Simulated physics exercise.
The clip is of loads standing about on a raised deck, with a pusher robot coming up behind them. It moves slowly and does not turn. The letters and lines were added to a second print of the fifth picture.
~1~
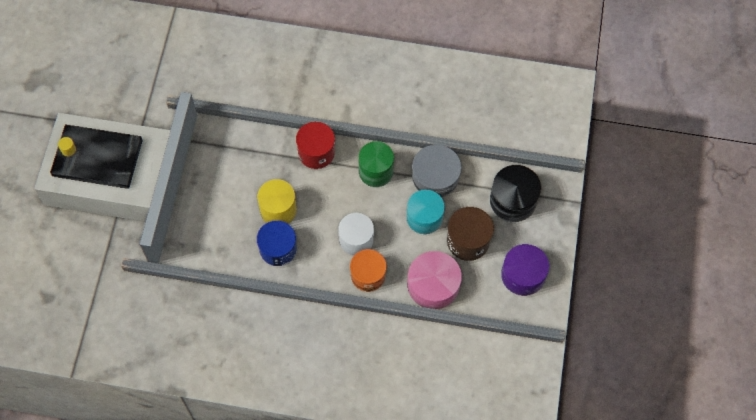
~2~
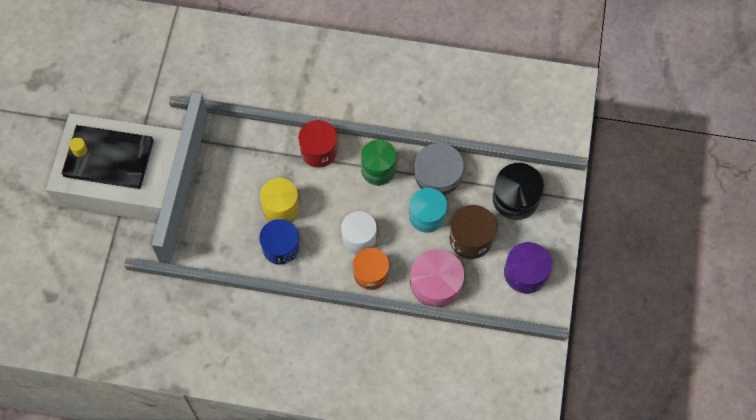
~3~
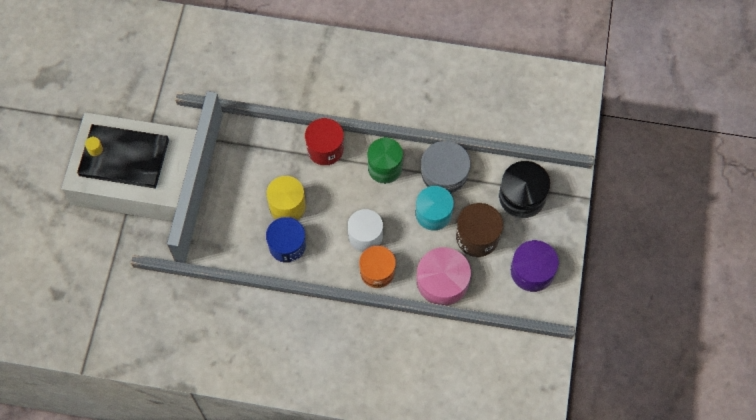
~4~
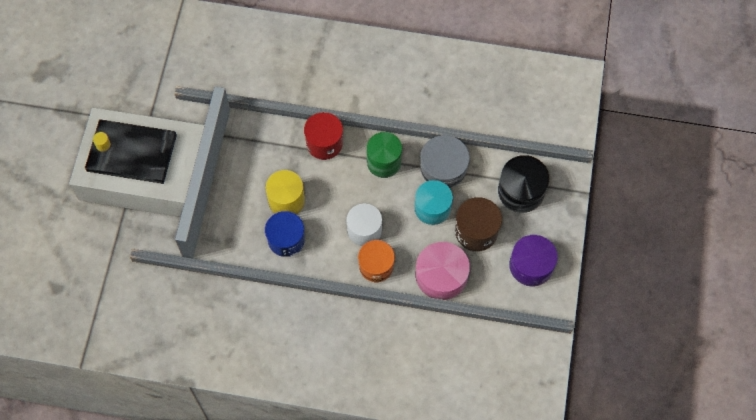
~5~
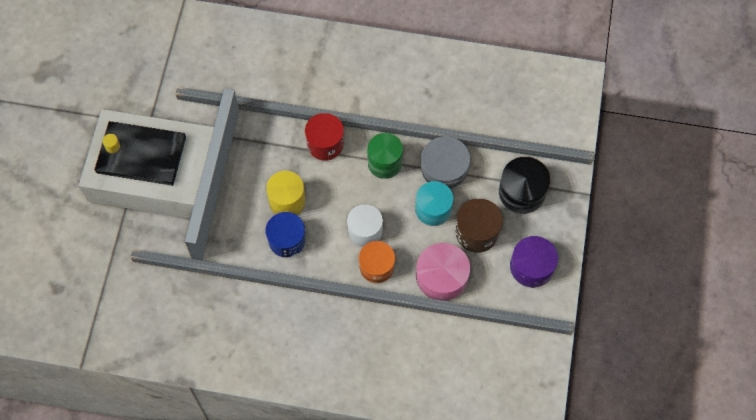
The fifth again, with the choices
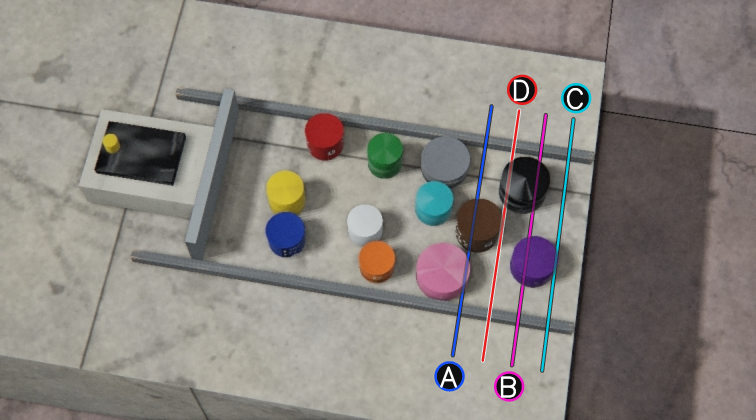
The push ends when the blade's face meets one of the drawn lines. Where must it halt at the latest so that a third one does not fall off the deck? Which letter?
It should halt at A.
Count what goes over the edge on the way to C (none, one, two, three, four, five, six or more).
By then, six or more.
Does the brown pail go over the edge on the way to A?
No.
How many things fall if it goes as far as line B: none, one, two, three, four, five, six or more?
Six or more.
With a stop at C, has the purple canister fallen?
Yes.
On the copy, A at (473, 225); B at (530, 235); C at (559, 239); D at (502, 230).
On A. First, robot (240, 168); red pail (342, 140); blue pail (321, 241).
Then, robot (334, 184); black canister (537, 187); brown pail (501, 235).
Finally, robot (406, 195); black canister over the edge; purple canister (576, 295); one fallen.
By contrast, B drops six; C drops eight; D drops three.
